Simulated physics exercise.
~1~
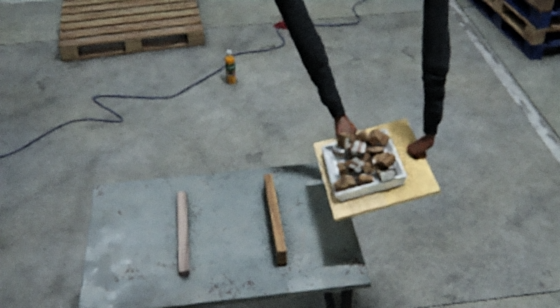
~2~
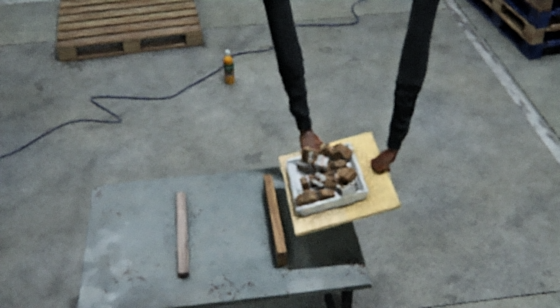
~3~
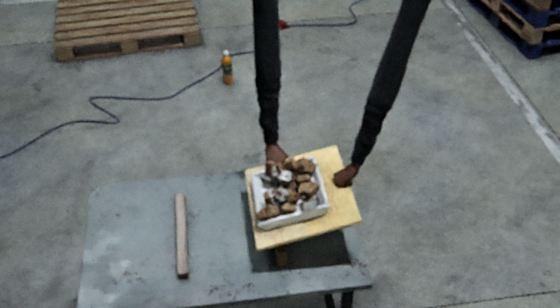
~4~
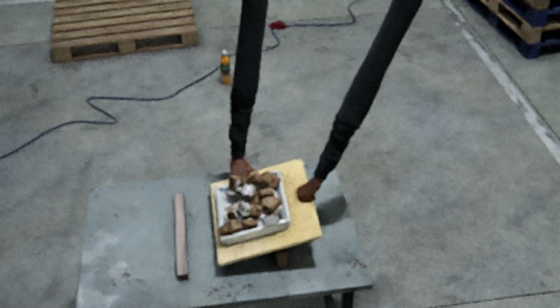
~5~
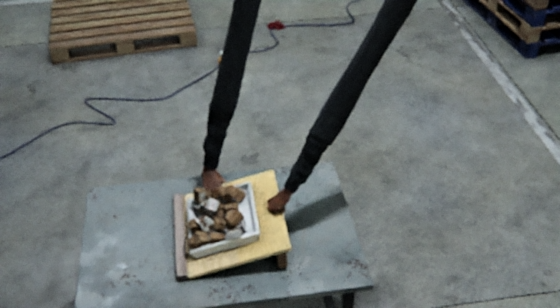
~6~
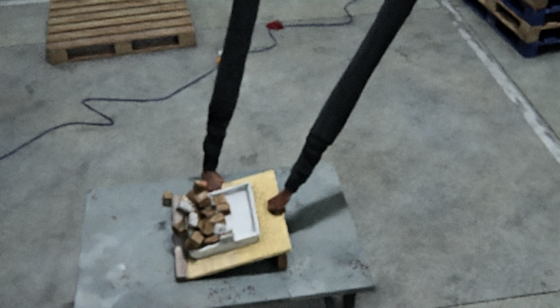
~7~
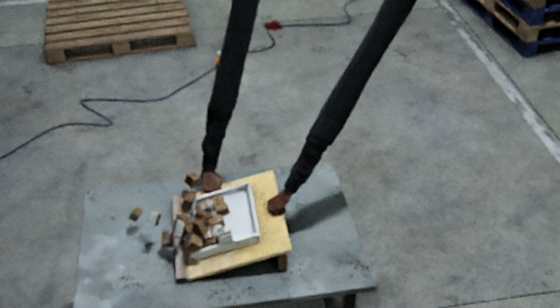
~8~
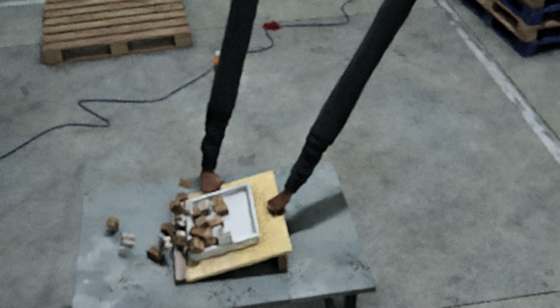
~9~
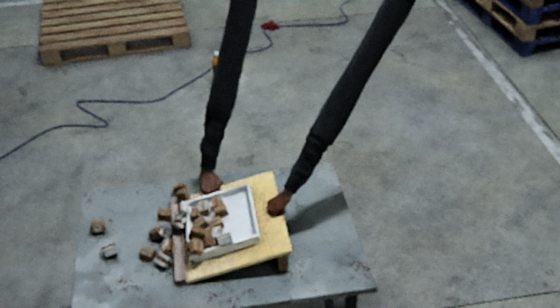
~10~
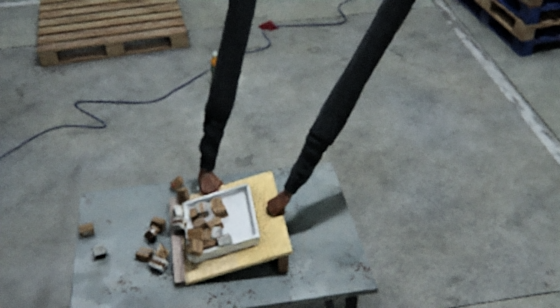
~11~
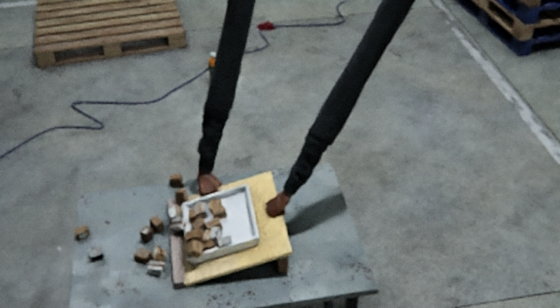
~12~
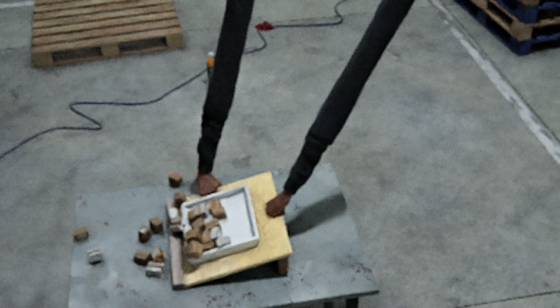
A white basket of loose little brown parcels, held on a tilted board by two dark-sleeved arms, swept left and down onto a grey table and stopped dead against a wooden strip, whereupon many parcels tumbled out leftward across the table while the rest stayed inside.
